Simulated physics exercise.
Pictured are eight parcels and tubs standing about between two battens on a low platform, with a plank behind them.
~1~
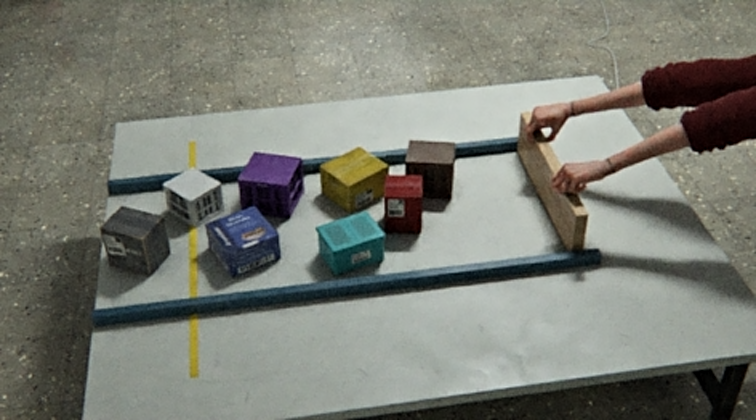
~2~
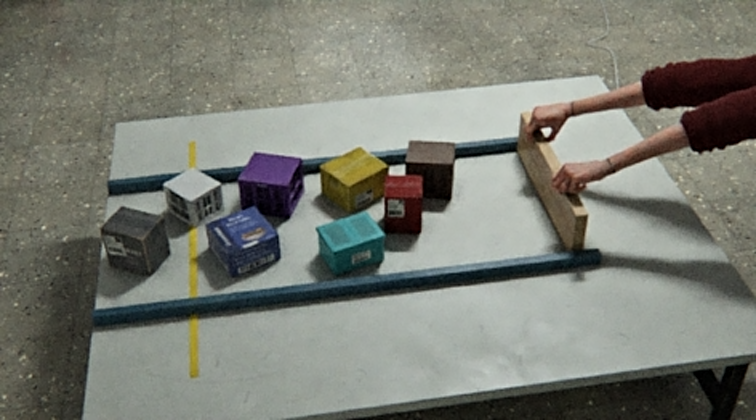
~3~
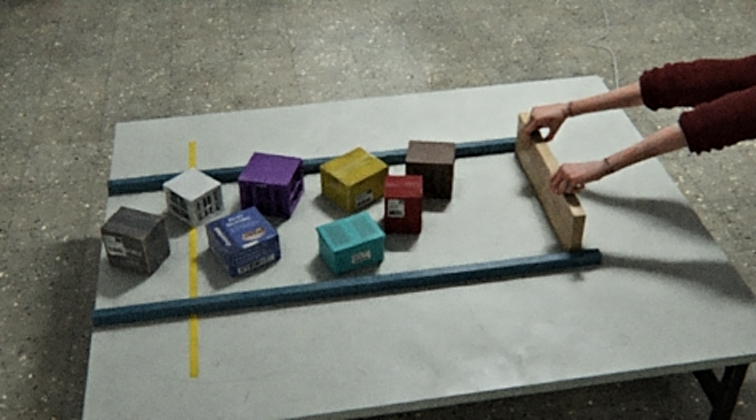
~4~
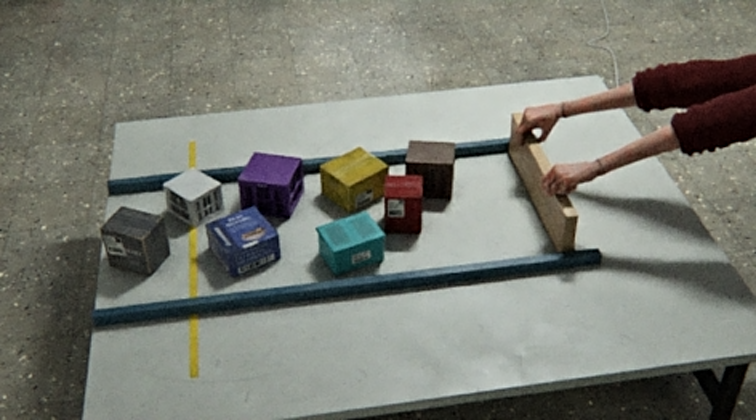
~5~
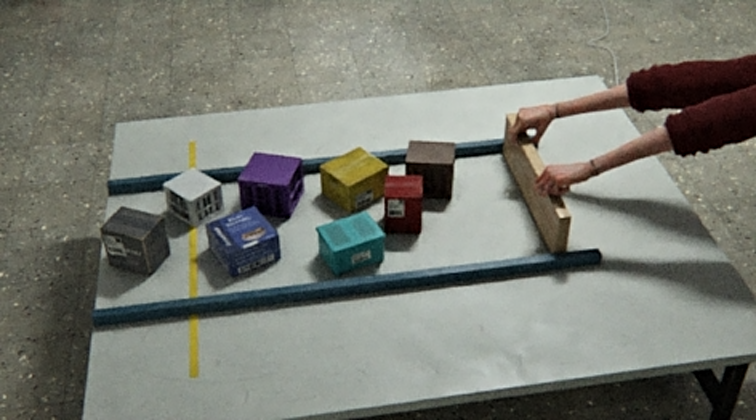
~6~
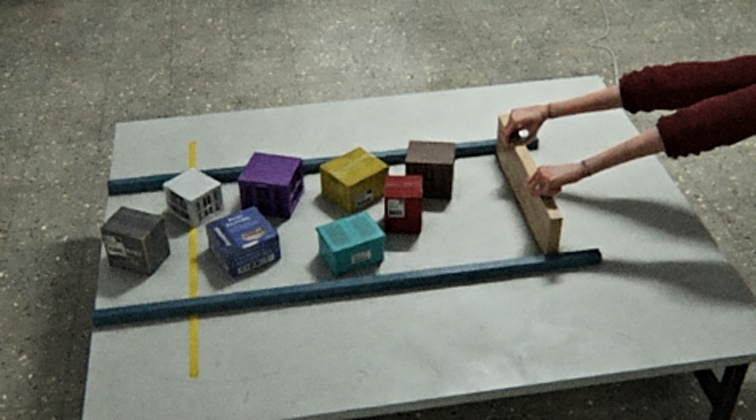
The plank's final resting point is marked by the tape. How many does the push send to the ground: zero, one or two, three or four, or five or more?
After that push, what drops off the edge is more than two, under five.
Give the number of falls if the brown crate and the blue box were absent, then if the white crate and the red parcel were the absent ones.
Going first to second: 1 and 2.
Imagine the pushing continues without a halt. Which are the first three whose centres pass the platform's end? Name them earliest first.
In order: The white crate, then the purple crate, then the grey parcel.
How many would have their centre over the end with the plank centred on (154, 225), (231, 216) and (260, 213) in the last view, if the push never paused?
That makes 5, 2, 1.
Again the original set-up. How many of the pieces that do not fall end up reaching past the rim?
The figure is 2.
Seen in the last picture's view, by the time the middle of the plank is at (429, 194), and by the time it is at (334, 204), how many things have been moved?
Answer - first 2, then 6.
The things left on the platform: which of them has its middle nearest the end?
The yellow parcel, that one.
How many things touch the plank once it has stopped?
At rest, 3 are in contact.
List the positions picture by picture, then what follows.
The first frame shows grey parcel (136, 241); white crate (194, 197); blue box (243, 241); plank (550, 180); tape (193, 241).
The second frame shows white crate (194, 197); purple crate (272, 185).
The third frame shows blue box (243, 241); red parcel (404, 204).
The fourth frame shows grey parcel (136, 241); turquoise tote (351, 244).
The fifth frame shows white crate (194, 197); yellow parcel (355, 179).
The sixth frame shows grey parcel (136, 241); white crate (194, 197); blue box (243, 241); plank (526, 183); tape (193, 241).
Soon after, none off yet; grey parcel at rest near (136, 241); white crate at rest near (194, 197); blue box at rest near (243, 241).
By the end, the number that fall off is three or four; fallen, purple crate, white crate and grey parcel.
